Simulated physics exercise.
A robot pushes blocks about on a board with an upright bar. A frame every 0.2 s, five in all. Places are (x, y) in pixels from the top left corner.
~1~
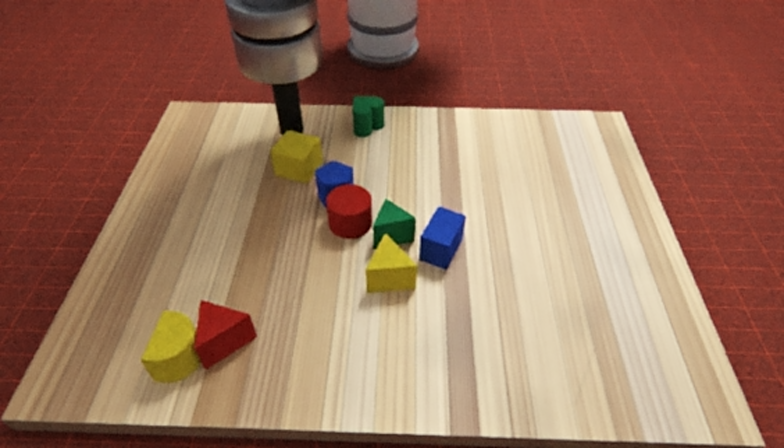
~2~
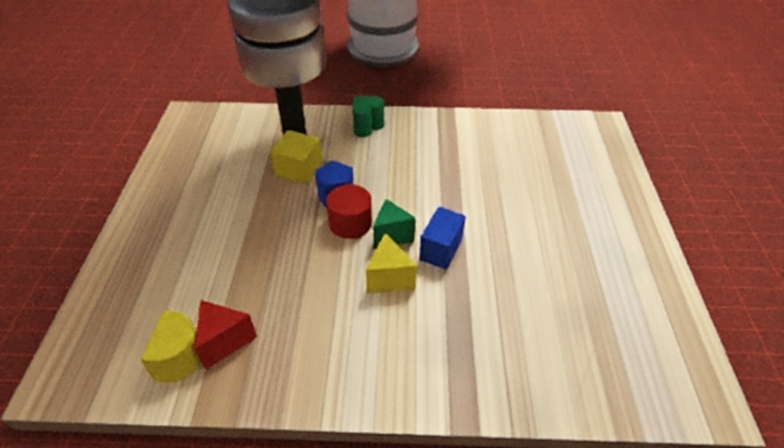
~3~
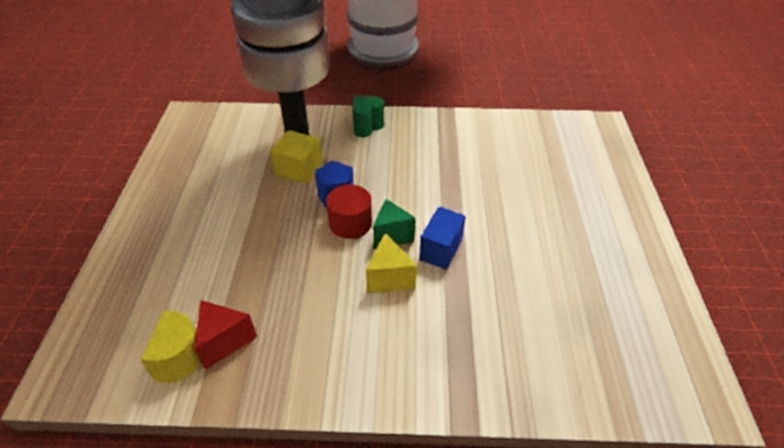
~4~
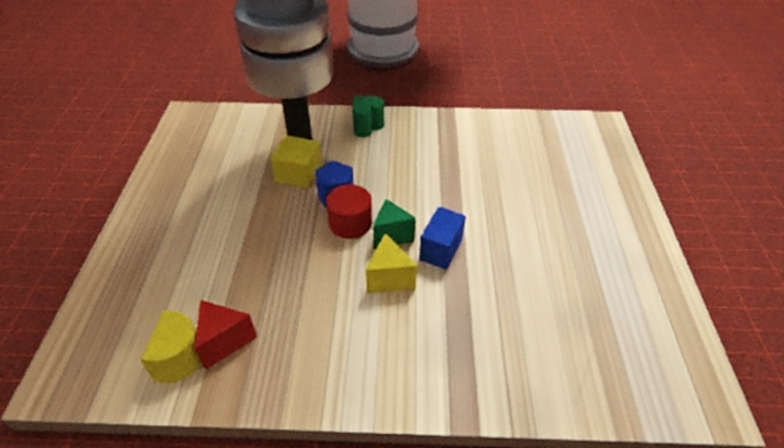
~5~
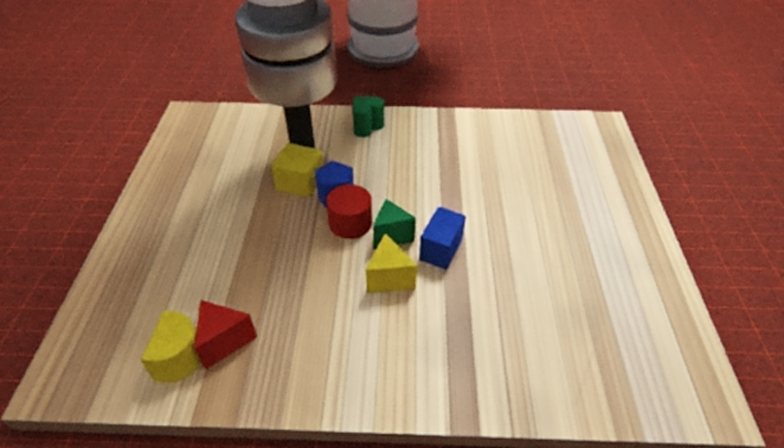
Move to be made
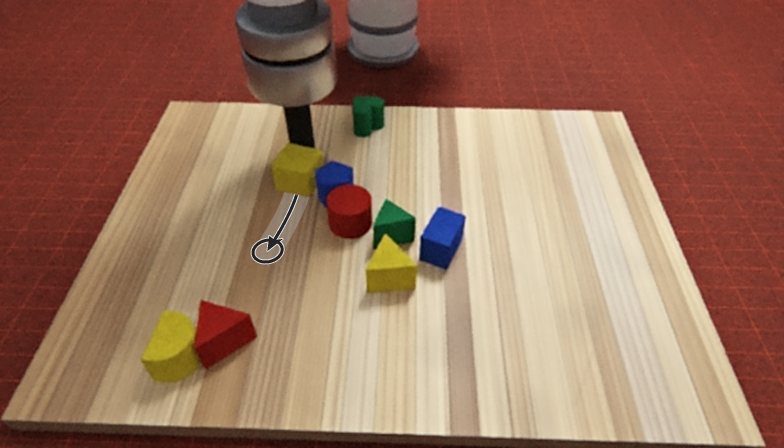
On a wooden board scattered with colorful blocks, a robot's dark upright bar shifted slightly right behind the yellow square piece, then nudged it a little toward the viewer while the other blocks stayed still.
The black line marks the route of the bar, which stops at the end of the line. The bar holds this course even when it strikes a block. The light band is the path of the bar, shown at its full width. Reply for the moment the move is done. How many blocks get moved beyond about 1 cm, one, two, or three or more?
When the path ends, I think you'll find one block out of place by more than 1 cm.
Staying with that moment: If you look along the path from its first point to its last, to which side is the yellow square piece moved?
Displaced left.
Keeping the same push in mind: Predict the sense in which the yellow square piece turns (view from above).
From the top: Counterclockwise.
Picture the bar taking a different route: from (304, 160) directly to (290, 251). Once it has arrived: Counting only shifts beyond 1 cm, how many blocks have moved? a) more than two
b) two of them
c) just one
My pick is c.
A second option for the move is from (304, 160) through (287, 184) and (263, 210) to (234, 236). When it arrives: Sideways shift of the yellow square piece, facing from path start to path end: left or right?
Taking start-to-end as forward, the block's sideways shift goes to the left.
Drawn move, from (304, 160) over (299, 187) and (287, 218) to (268, 251).
The first path, step by step. One third of the way, bar (298, 181); yellow square piece (292, 186), turned 15° anticlockwise.
Two thirds of the way, bar (285, 212); yellow square piece (288, 219), turned 40° anticlockwise.
At the end, bar (266, 244); yellow square piece (288, 245), turned 75° anticlockwise; blue pentagonal block still.
